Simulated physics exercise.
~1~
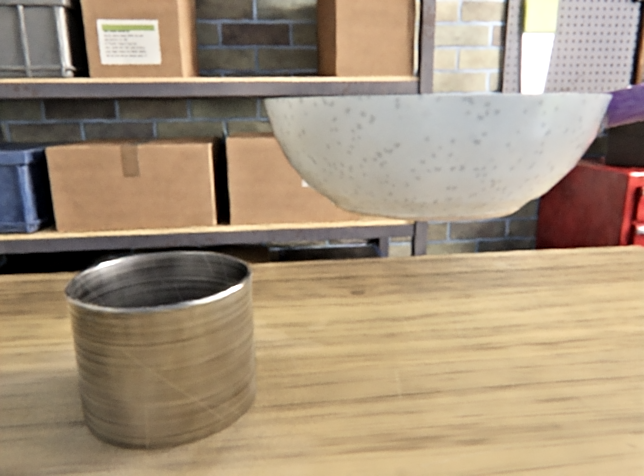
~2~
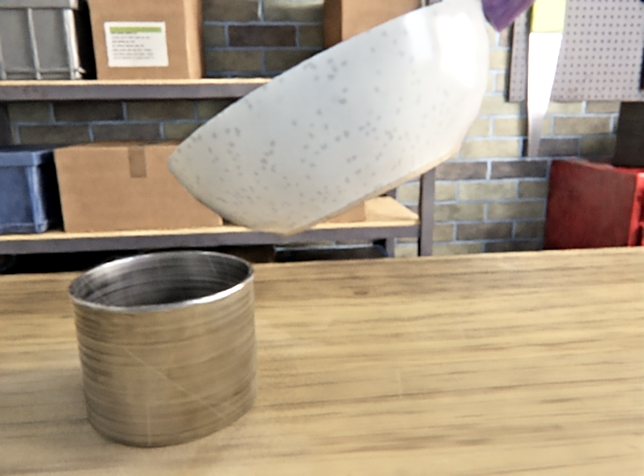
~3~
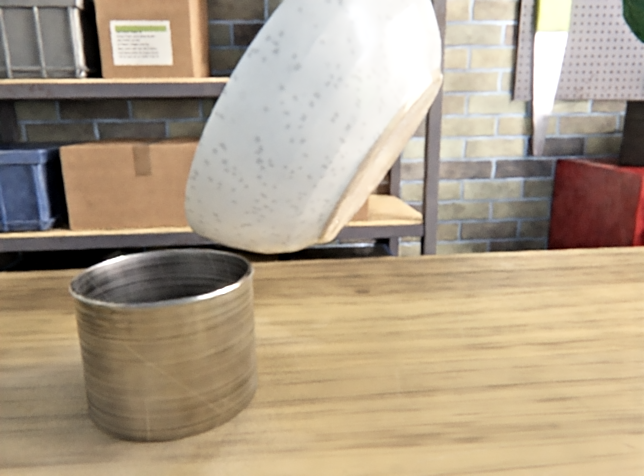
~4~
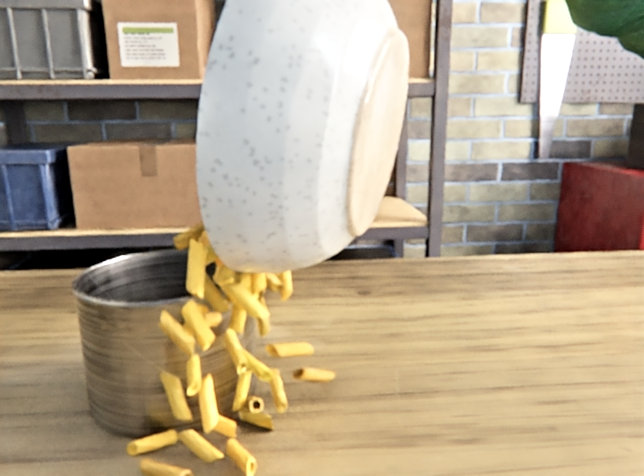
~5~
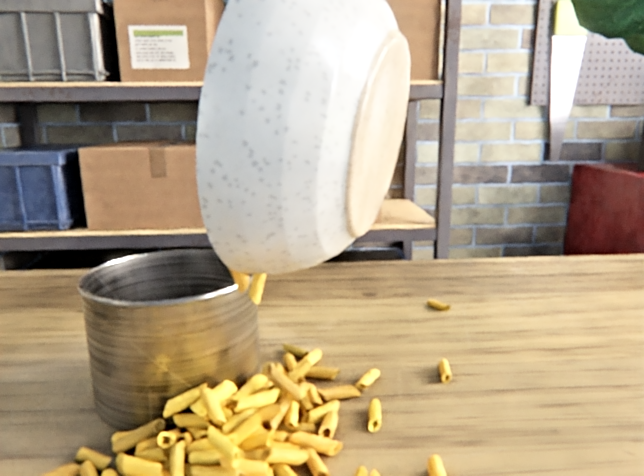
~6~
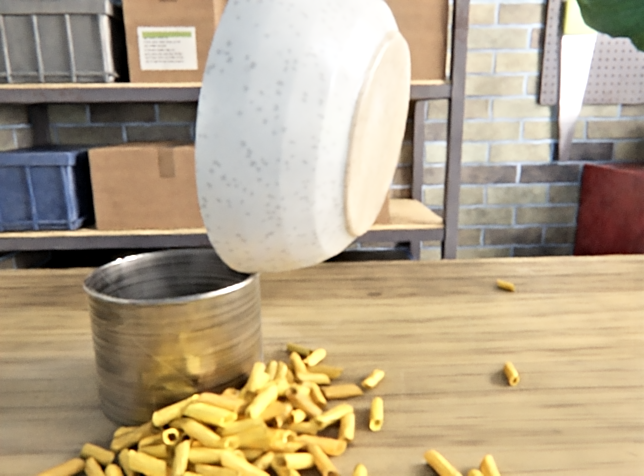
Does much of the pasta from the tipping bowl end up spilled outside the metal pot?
Yes, a large share of the pasta ends up on the table outside the pot. The pot does not catch any real share of it.
